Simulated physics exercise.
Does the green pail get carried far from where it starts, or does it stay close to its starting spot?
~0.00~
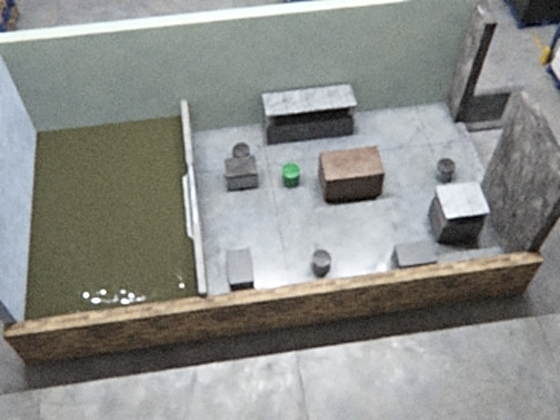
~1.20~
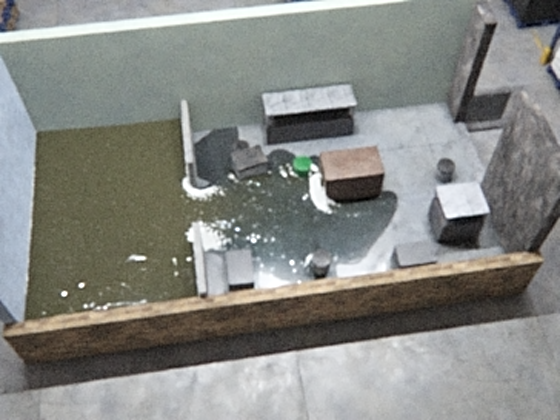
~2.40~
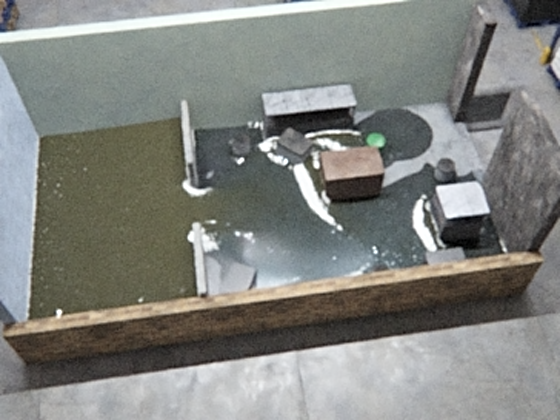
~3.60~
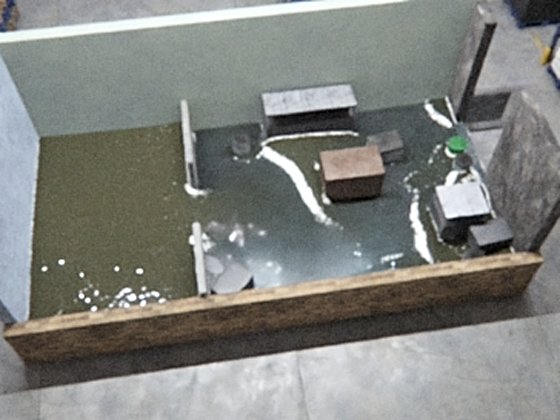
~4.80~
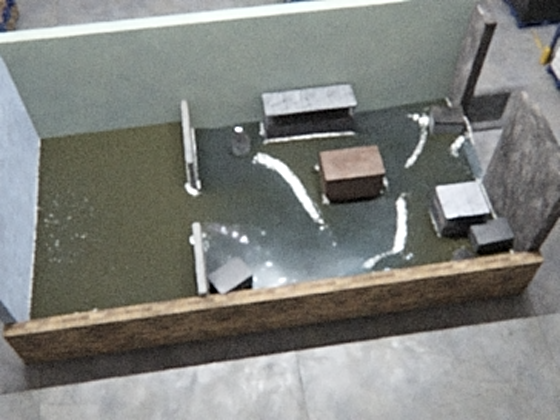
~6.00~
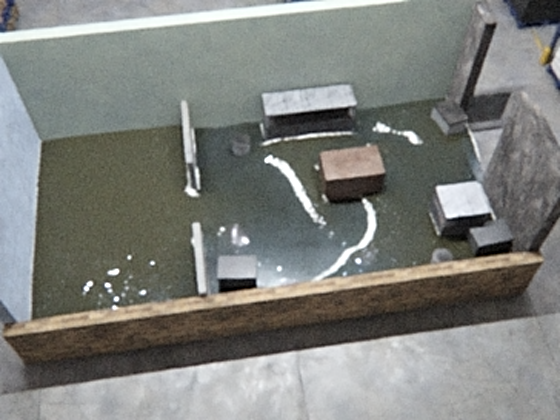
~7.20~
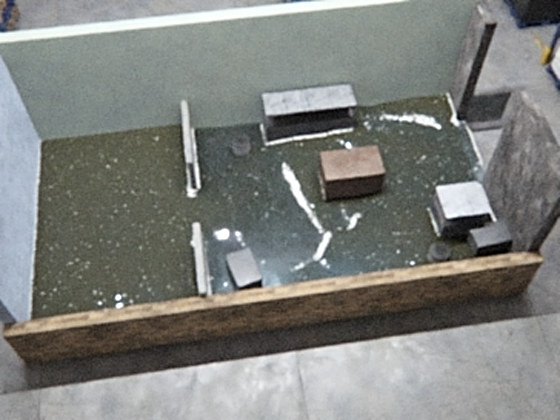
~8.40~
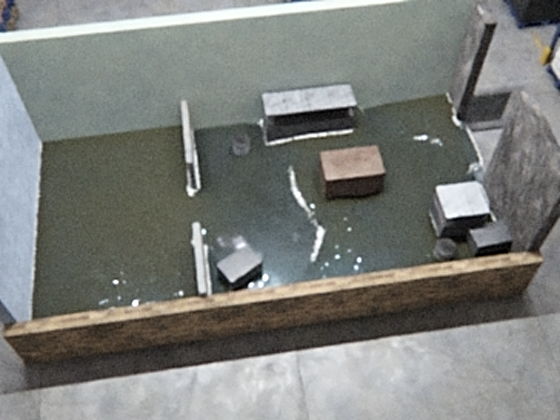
The green pail is carried far from its starting spot. The water sweeps it across the room to the opening on the right, where it goes out of sight.
